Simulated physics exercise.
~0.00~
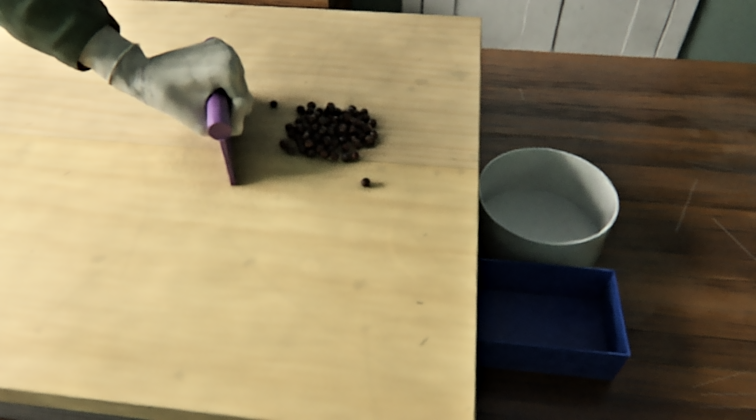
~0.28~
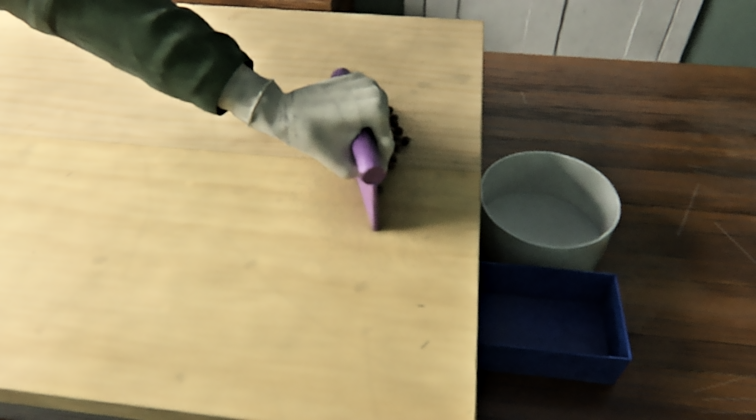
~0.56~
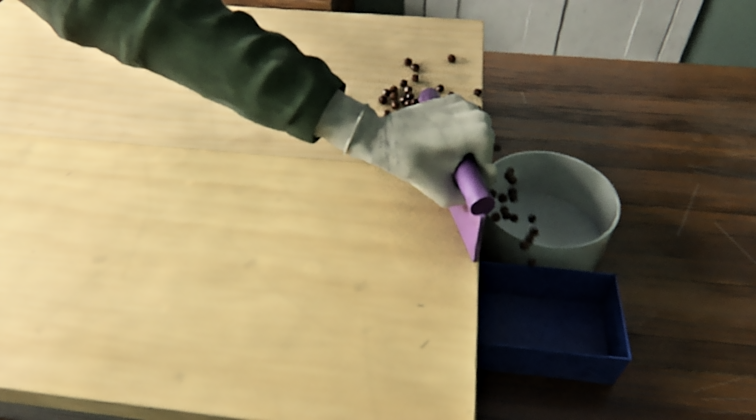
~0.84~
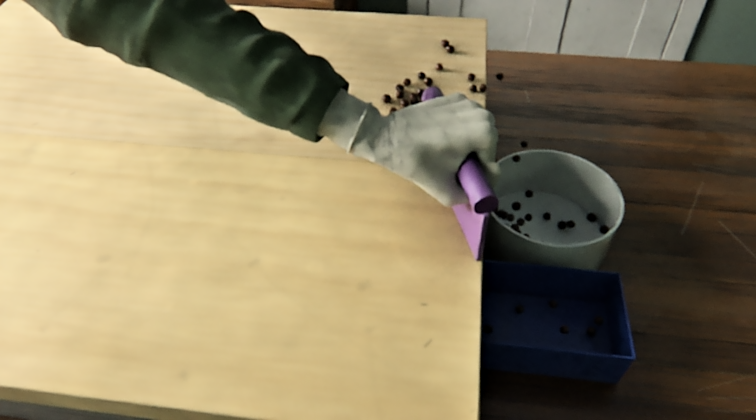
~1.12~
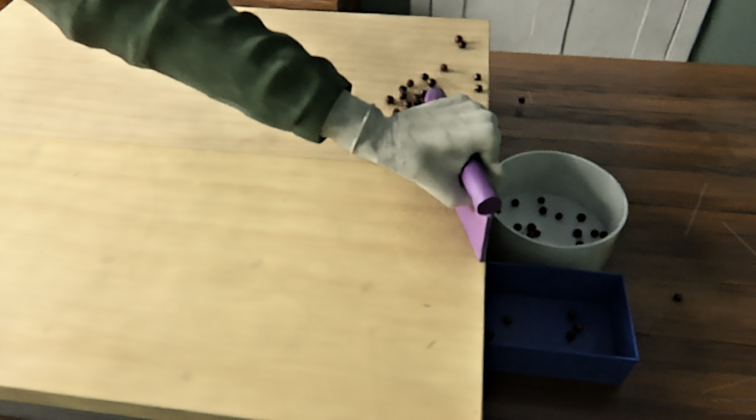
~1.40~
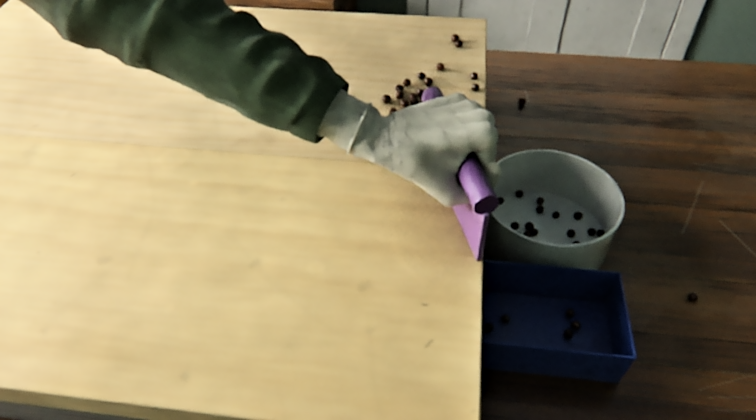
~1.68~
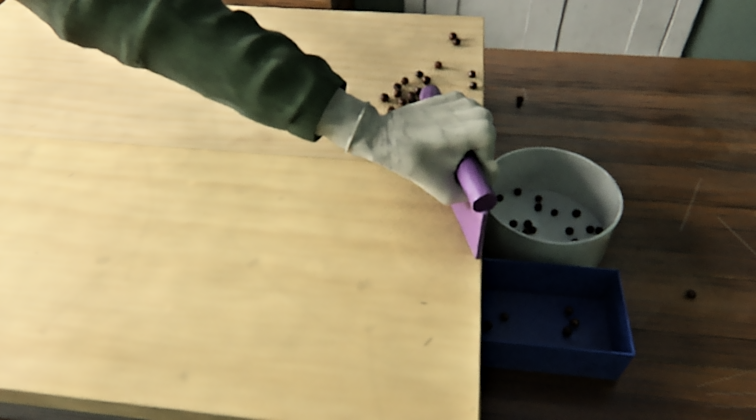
A gloved hand swept a pile of small dark balls rightward across a wooden board with a purple scraper and stopped at the edge, dropping many into a white pot, a few into a blue tin and onto the table, while others stayed on top.
